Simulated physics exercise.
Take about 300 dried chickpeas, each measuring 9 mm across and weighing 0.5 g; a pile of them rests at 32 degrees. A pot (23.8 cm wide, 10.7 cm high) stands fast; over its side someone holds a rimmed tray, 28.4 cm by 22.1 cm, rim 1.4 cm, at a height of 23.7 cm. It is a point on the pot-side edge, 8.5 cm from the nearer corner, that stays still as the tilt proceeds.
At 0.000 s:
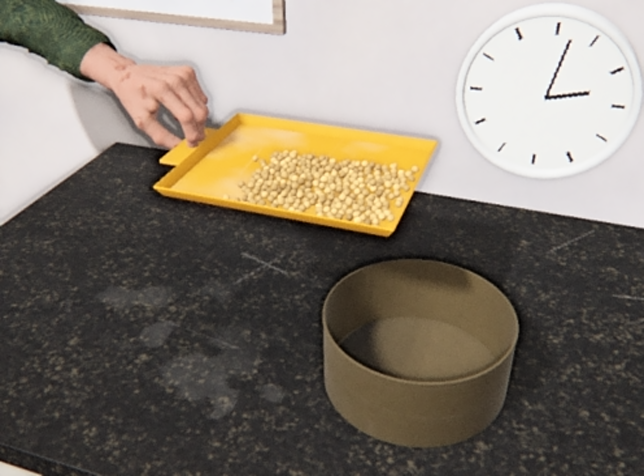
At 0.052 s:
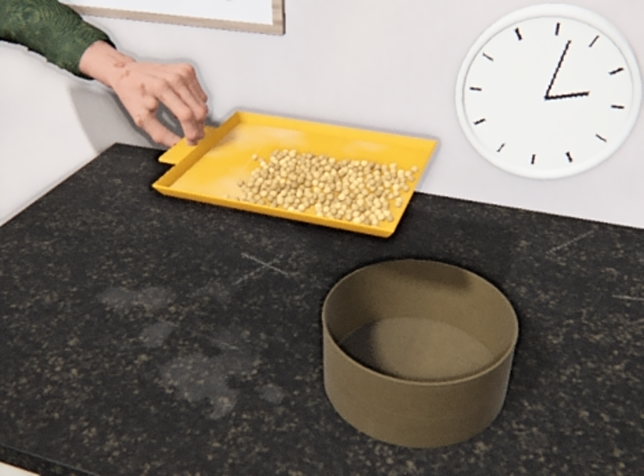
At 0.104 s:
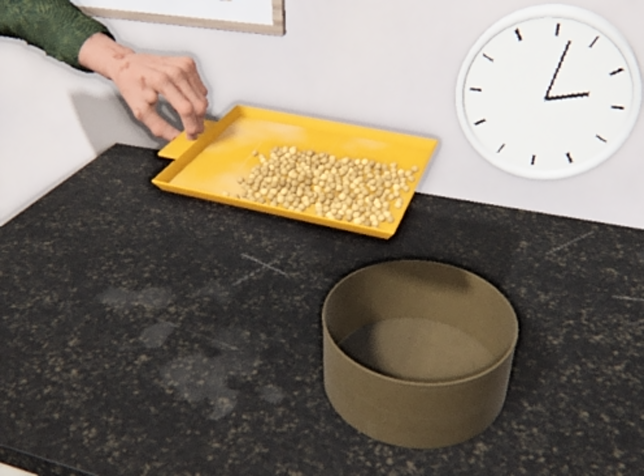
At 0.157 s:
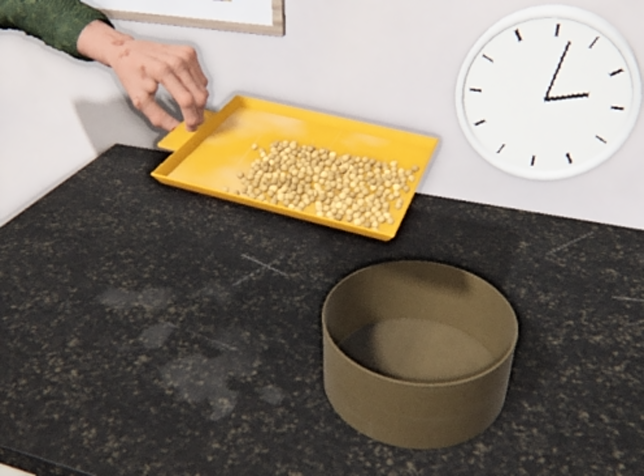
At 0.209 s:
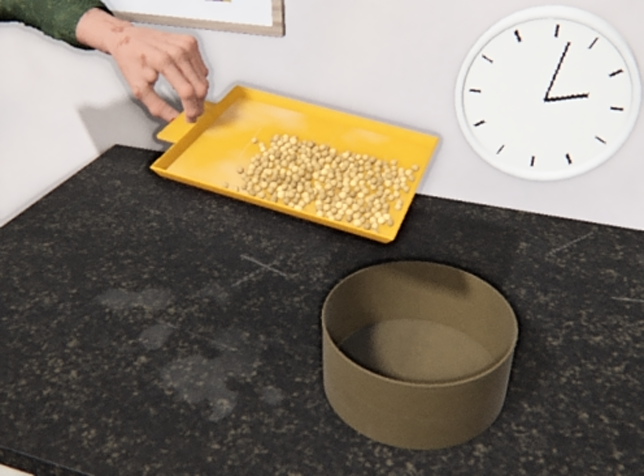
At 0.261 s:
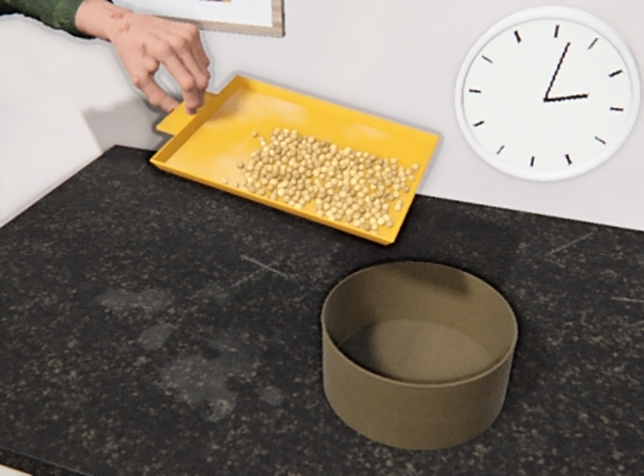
Yellow tray of chickpeas tilting gradually as a hand raises its left end above a dark counter, beside a still round pot.
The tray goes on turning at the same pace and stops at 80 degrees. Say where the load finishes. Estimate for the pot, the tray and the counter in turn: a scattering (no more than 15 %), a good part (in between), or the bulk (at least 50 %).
Estimate - pot: The bulk, tray: A scattering, counter: A scattering.
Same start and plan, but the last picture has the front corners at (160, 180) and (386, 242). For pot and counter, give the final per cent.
You'd end with pot at 75 and counter at 25.
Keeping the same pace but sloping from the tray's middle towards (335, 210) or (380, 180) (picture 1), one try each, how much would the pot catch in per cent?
That would be close to 90 per cent, then close to 60 per cent.
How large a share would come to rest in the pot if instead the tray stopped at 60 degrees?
Near 90 %, then.
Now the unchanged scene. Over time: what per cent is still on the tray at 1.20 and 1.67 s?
First 55, then 0.
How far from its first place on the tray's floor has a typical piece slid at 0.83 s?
Roughly 2 cm.
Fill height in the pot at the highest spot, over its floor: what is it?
2.0 cm.
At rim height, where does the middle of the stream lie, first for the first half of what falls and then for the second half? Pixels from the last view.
Around (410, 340), then around (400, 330).
After 0.83 s, tilt 44 degrees; the tray holds 100 %, the pot 0 %.
Then, at 1.20 s, tilt 65 degrees; the tray holds 55 %, the pot 20 %.
After 1.67 s, tilt 80 degrees; the tray holds 0 %, the pot 100 %.
At rest (2.2 s), pot 100 %, tray 0 %, counter 0 %.
